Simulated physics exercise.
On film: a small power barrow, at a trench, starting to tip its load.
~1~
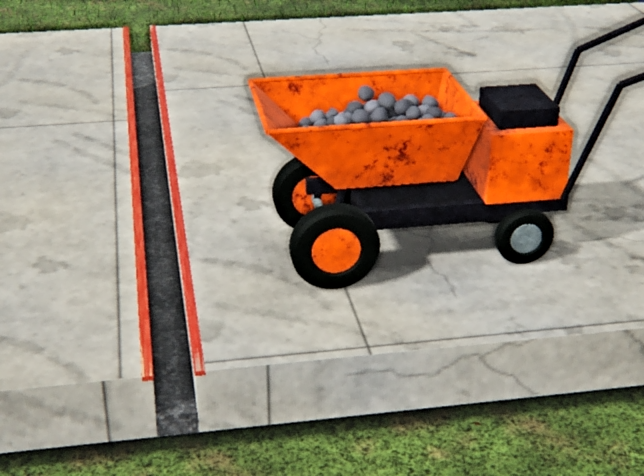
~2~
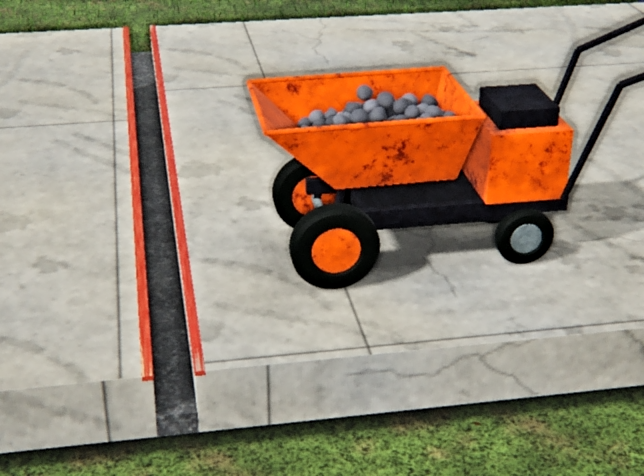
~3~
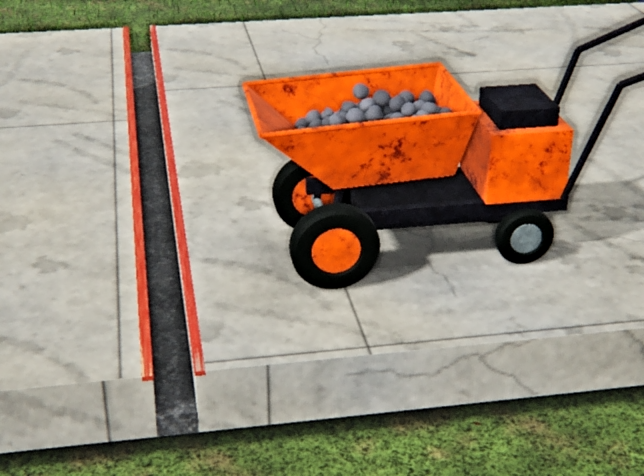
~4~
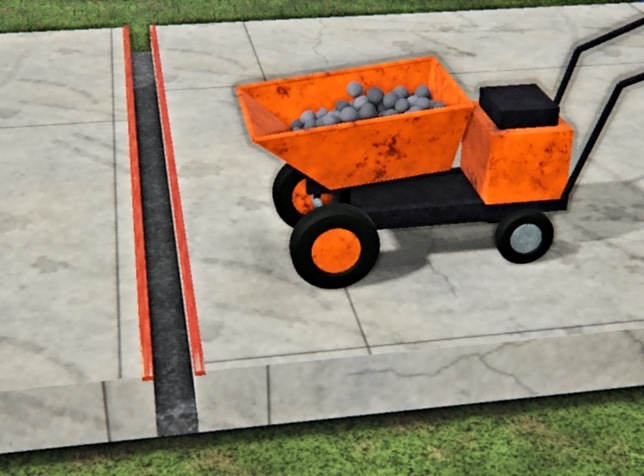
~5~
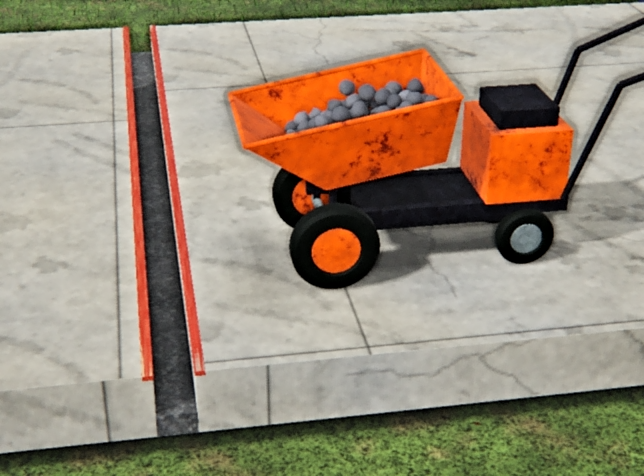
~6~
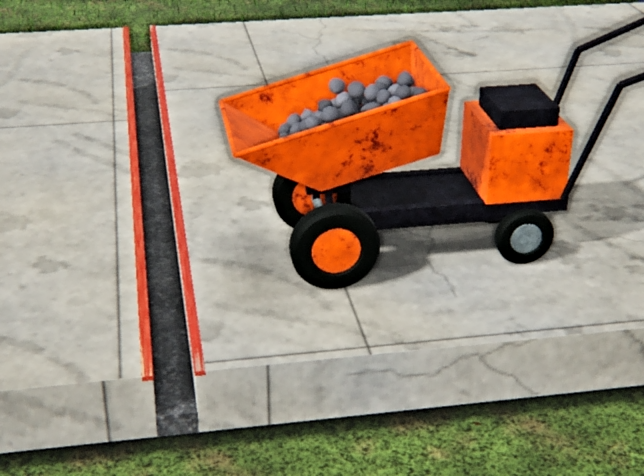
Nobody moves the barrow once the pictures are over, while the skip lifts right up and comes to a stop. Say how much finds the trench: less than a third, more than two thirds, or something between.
Hits one third to two thirds.
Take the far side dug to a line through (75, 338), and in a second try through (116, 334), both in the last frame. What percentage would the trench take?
I'd put it near 100 in a hundred, then near 90 in a hundred.
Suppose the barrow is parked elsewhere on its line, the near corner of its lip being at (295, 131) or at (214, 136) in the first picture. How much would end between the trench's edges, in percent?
In order: 60 % and 0 %.
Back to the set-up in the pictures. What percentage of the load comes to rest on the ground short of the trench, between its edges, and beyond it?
Short: 0; between: 60; beyond: 35 per cent.
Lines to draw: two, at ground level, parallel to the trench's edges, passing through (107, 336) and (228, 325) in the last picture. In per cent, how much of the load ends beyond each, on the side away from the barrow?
Roughly 20 per cent, and 90 per cent.
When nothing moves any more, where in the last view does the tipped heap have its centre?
Roughly pixel (154, 267).
Shortly afterwards, skip tipped steeply; the whole lot in the skip.
Next, skip tipped steeply; the bulk in the skip; near a quarter in or heaped over the trench; a little beyond it; only a few falling.
Some moments later, skip tipped right over; a little in the skip; near two thirds in or heaped over the trench; near a third beyond it.
In the end, skip tipped right over; a little in the skip; only a few short of the trench; near two thirds in or heaped over the trench; near a third beyond it.
